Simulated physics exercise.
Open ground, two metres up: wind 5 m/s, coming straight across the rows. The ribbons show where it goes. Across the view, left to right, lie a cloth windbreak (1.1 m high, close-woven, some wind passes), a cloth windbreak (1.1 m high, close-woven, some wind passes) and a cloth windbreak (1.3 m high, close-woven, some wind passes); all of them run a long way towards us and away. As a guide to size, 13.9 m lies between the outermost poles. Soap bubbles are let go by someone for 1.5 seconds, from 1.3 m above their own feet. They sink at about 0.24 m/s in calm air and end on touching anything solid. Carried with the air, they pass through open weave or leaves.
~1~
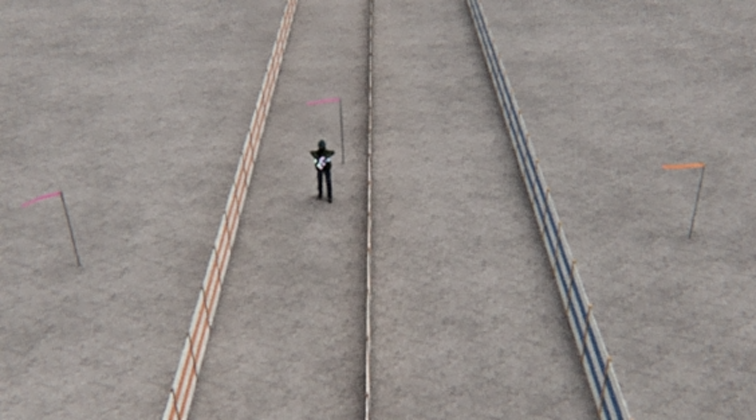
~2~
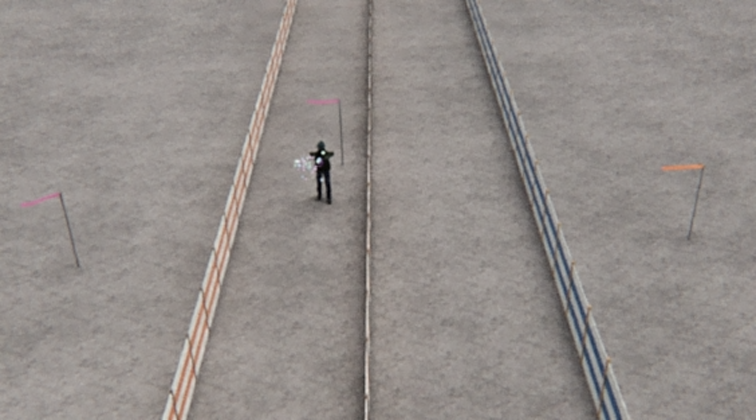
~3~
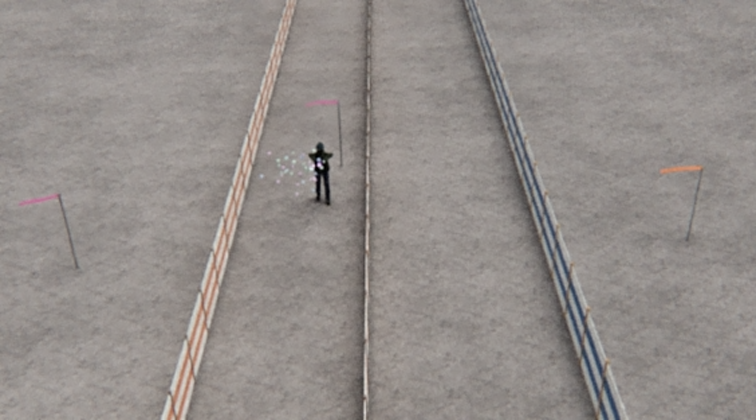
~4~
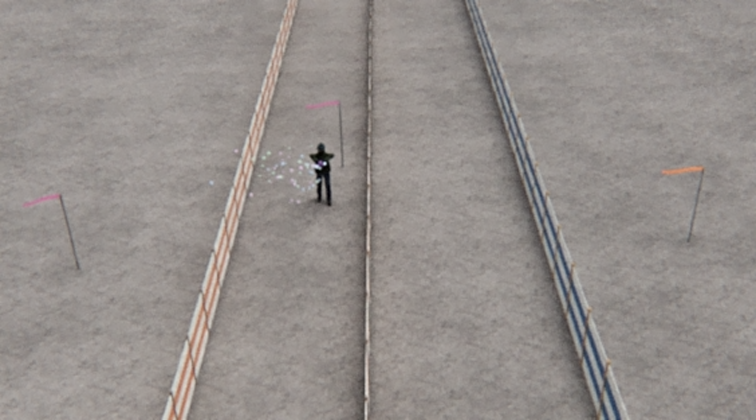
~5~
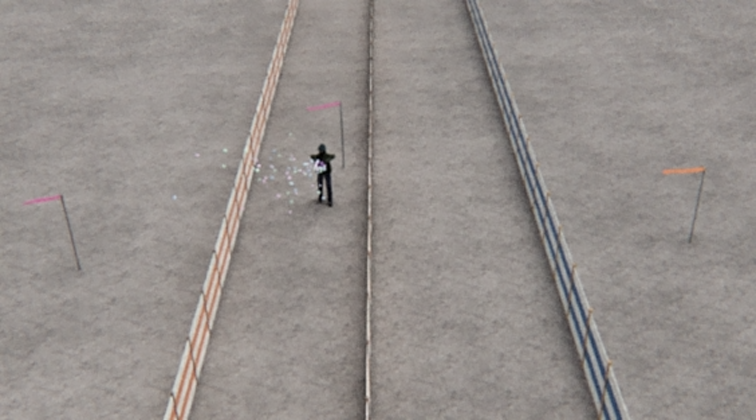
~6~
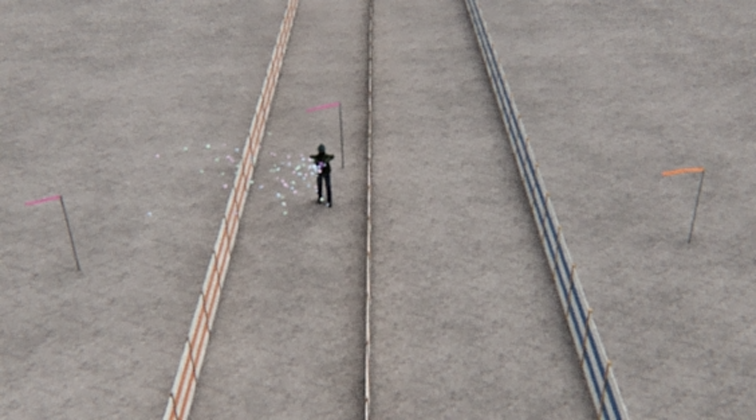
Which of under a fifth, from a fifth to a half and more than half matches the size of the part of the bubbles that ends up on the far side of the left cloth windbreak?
The match is above half.
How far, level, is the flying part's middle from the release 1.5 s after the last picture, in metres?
My estimate would be some 2.5 metres.
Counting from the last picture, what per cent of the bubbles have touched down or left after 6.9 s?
I'd put it close to 70 percent.
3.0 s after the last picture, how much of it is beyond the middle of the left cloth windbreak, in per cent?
About 70 %.
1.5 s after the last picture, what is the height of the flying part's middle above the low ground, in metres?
1.0 m.
Then, 1.5 s after the last picture, 57 % is beyond the left cloth windbreak; 10 % has touched down or left; the middle of what still flies is 1.0 m above the low ground, near (217, 182).
Then, 3.0 s after the last picture, 70 % is beyond the left cloth windbreak; 32 % has touched down or left; the middle of what still flies is 0.8 m above the low ground, near (92, 193).
Then, 6.9 s after the last picture, 72 % is beyond the left cloth windbreak; 70 % has touched down or left.
Then, 19.0 s after the last picture, 73 % is beyond the left cloth windbreak; 100 % has touched down or left.
Then, 44.0 s after the last picture, 73 % is beyond the left cloth windbreak; 100 % has touched down or left.
